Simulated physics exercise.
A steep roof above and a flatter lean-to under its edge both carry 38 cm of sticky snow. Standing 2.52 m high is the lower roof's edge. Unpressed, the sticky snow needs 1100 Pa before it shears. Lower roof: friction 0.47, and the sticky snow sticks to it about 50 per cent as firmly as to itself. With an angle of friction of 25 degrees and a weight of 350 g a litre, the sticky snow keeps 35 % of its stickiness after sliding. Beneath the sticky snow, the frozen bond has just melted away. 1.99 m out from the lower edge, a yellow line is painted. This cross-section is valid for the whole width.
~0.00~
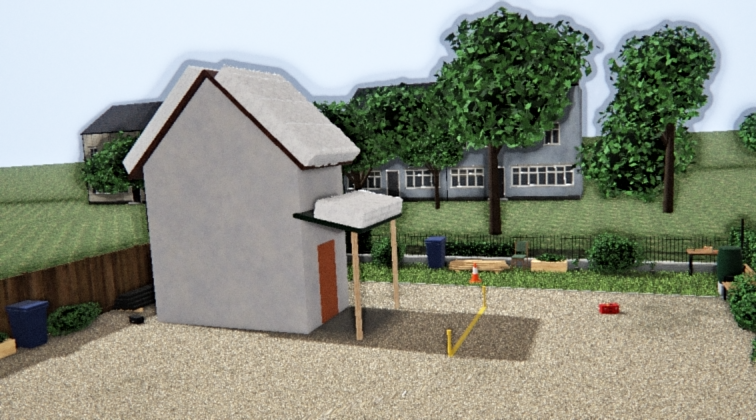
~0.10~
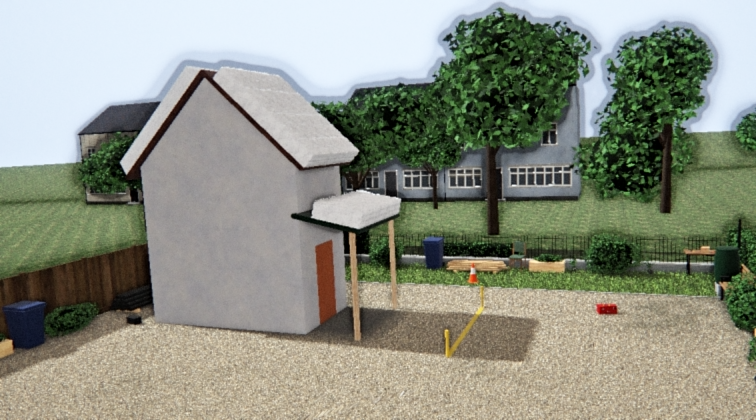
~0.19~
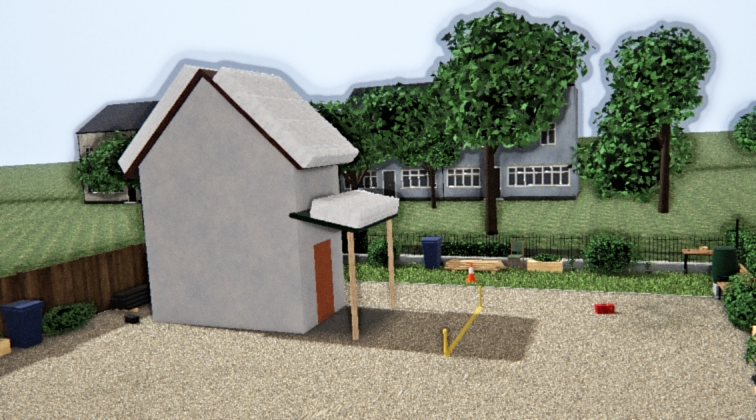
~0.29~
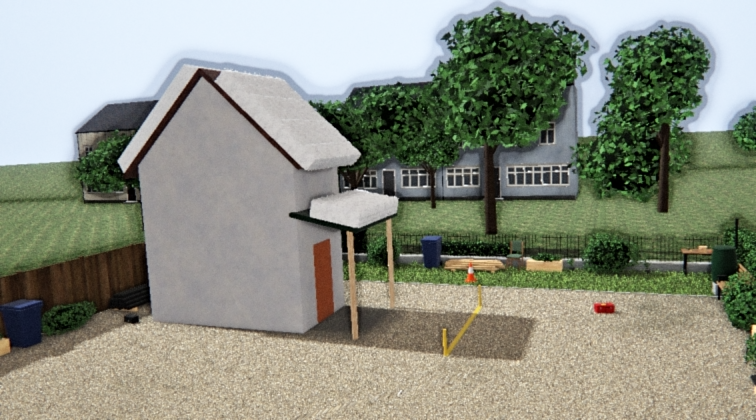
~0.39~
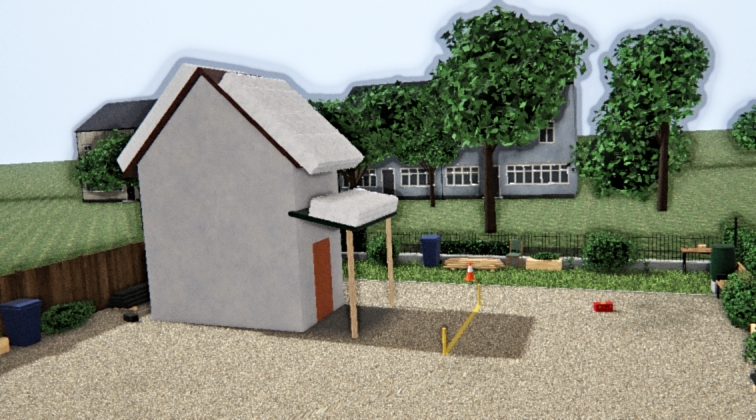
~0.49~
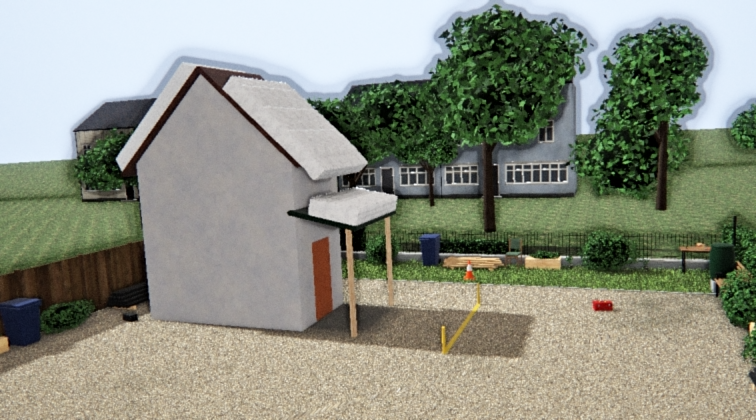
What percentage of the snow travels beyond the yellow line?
About 36 %.
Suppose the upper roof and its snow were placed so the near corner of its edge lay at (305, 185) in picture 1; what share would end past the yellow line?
20 %.
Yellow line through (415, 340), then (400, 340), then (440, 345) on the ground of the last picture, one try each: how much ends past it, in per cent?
The three tries give 60 %, 70 % and 45 % in turn.
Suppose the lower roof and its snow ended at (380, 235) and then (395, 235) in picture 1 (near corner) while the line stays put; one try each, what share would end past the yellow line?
Respectively 25 % and 20 %.
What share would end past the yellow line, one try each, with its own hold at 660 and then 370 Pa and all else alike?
Expect about 45 in a hundred, then about 45 in a hundred.
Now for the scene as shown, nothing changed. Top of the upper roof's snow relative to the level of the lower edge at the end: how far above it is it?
The snow's top stands about 0.6 m above the lower edge.
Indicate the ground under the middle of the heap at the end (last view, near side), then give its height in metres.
The heap centres around (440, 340) and rises about 0.6 m.
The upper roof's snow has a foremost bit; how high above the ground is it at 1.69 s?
I'd say around 0.0 metres.
After 1.04 s, none is below the lower edge and 0 % is past the line.
After 1.69 s, 53 % is below the lower edge and 2 % is past the line.
After 2.35 s, 81 % is below the lower edge and 35 % is past the line.
After 3.00 s, 82 % is below the lower edge and 36 % is past the line.
After 3.40 s, at the end, 82 % is below the lower edge and 36 % is past the line.
